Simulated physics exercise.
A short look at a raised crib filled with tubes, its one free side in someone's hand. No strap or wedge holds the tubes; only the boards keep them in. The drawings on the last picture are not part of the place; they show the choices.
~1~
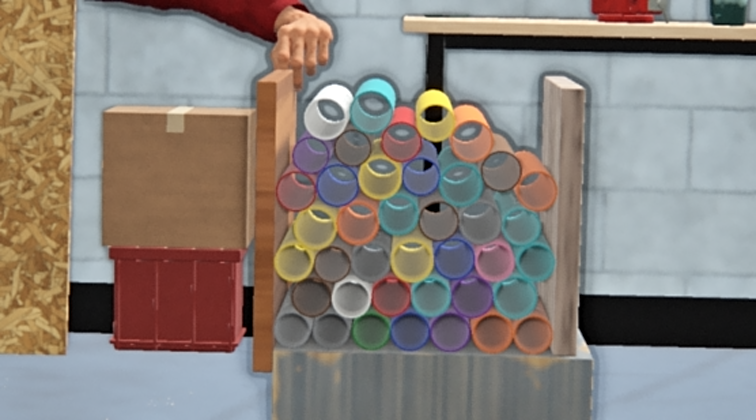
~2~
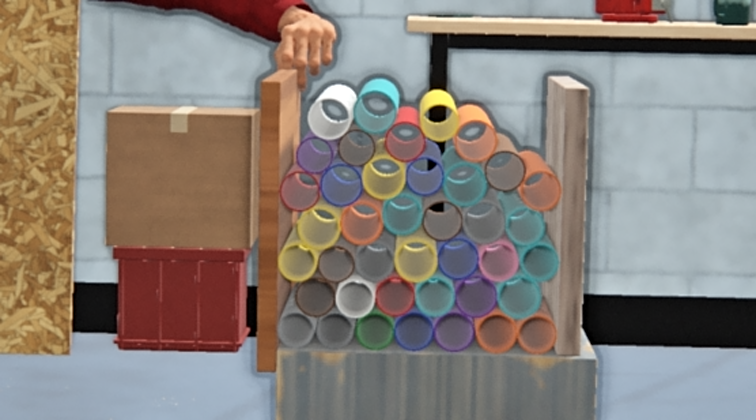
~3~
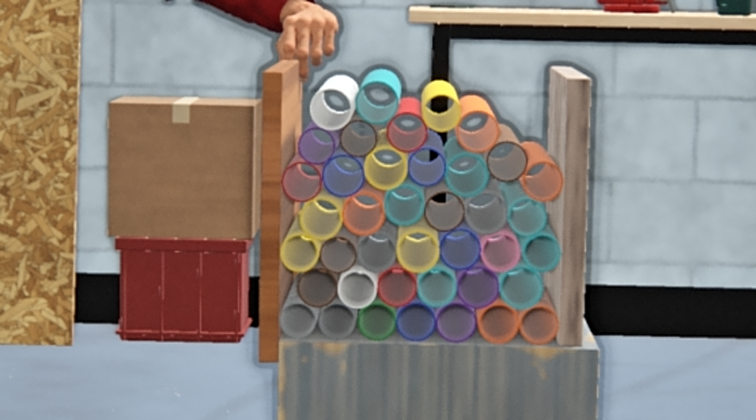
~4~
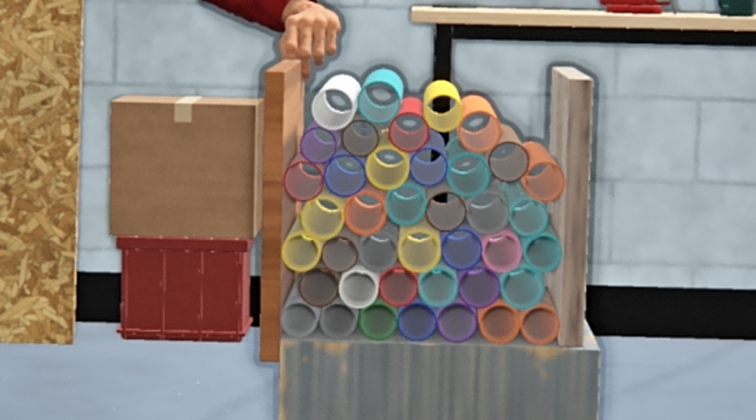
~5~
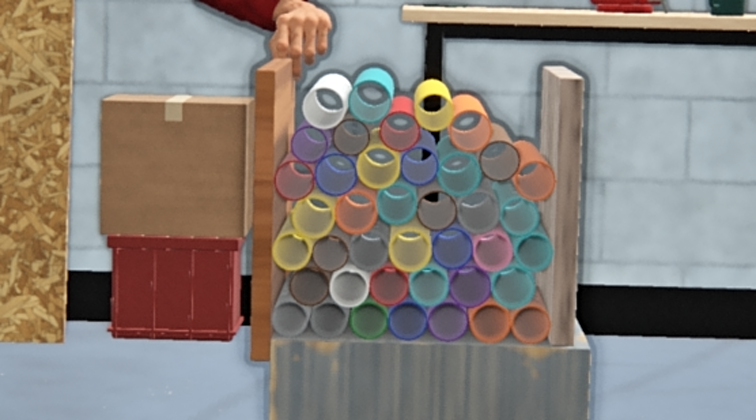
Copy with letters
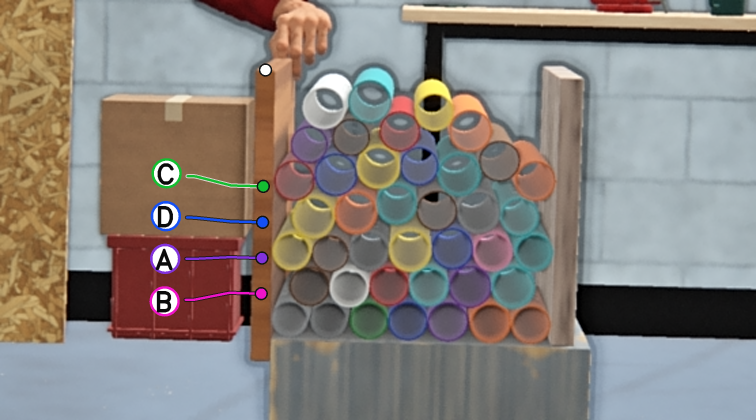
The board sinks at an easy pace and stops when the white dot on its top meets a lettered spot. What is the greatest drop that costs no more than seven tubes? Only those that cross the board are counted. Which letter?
At most to A.
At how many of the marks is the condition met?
The number is three.
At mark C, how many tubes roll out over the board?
With C, none.
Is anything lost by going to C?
At C: No.
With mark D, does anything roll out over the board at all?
Yes, at D.
On the marked copy, A at (262, 258); B at (261, 294); C at (263, 186); D at (262, 222); the white dot at (265, 70).
With A. Early on, top of the board (275, 151).
Further on, top of the board (273, 243).
At the end, top of the board (273, 257), three out over the board.
As for the rest, B eight out over the board; C none out over the board; D three out over the board.
